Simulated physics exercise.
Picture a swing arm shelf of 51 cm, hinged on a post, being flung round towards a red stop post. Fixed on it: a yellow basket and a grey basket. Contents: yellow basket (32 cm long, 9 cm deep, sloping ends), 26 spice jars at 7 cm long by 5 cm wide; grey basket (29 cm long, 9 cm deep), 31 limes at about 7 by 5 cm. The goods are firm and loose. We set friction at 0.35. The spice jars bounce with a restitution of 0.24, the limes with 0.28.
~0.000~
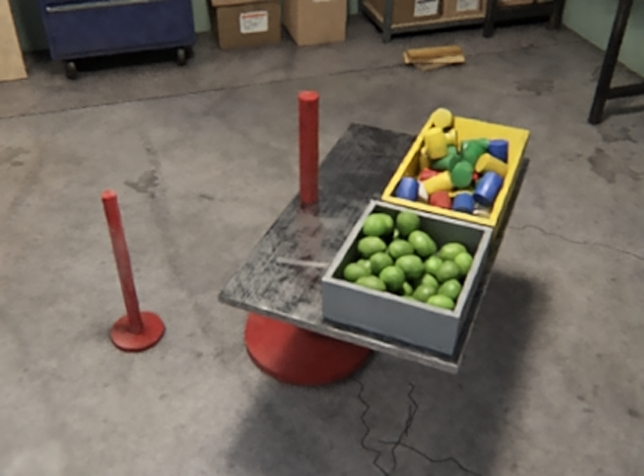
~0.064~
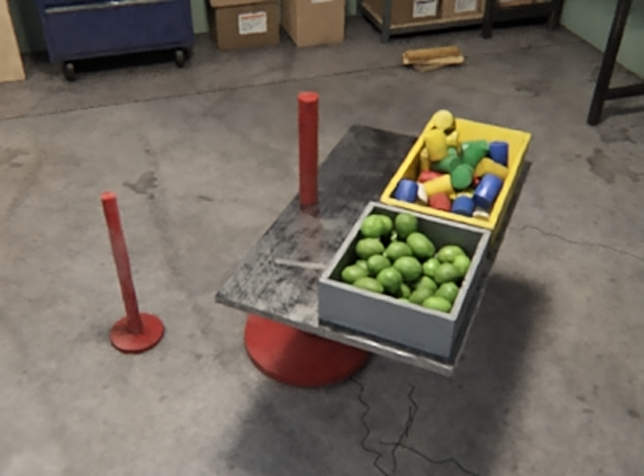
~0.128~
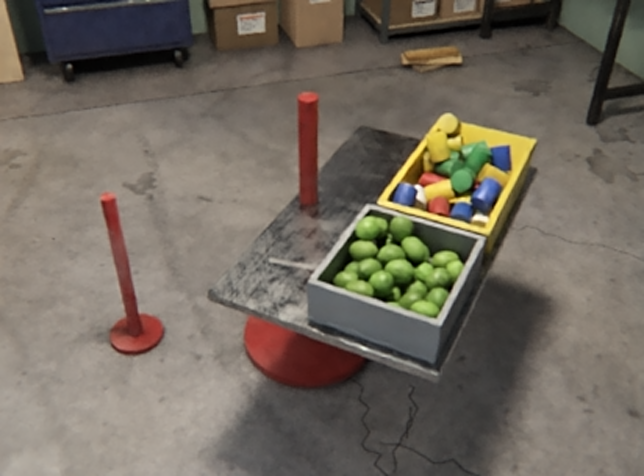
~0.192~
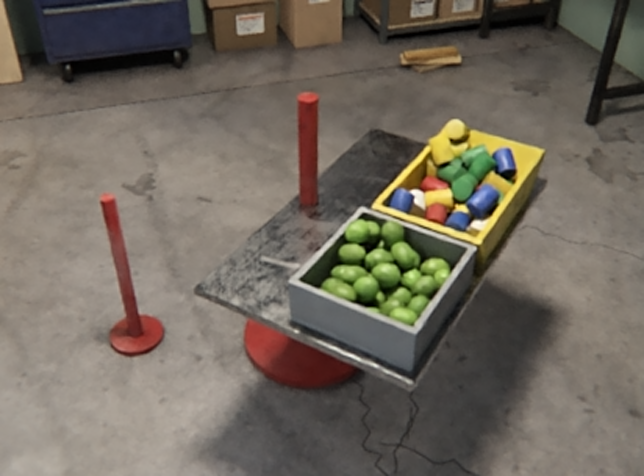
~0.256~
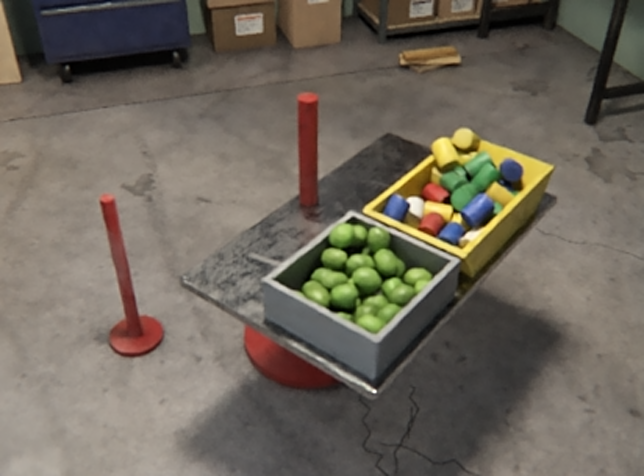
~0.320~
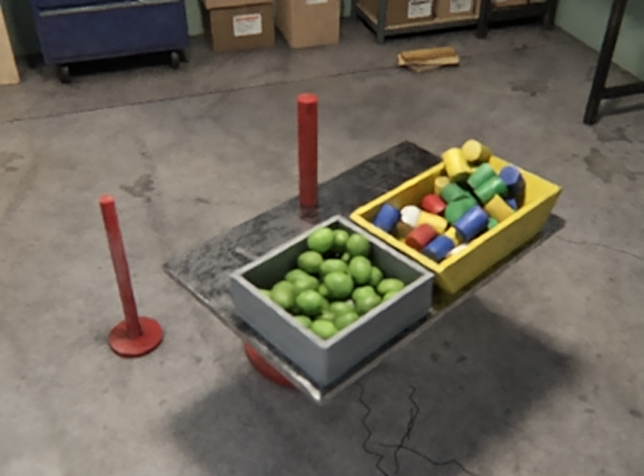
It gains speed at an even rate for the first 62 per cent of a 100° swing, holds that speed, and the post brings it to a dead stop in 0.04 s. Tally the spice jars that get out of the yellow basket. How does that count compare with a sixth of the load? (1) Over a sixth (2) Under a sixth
Under a sixth (2).
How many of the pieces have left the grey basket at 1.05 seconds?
The grey basket is at around 0.
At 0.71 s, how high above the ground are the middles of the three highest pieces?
Their middles average near 64 cm high.
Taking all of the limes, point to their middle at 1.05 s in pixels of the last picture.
I'd put it close to (141, 220).
After 0.63 s, it reaches the stop.
After 0.71 s, the yellow basket has all 26 and the grey basket has all 31.
After 0.83 s, the yellow basket has all 26 and the grey basket has all 31.
After 1.05 s, the yellow basket has all 26 and the grey basket has all 31.
Outcome (at 1.49 s), the yellow basket has all 26 and the grey basket has all 31. Asked share, 0 of 26, 0 per cent.
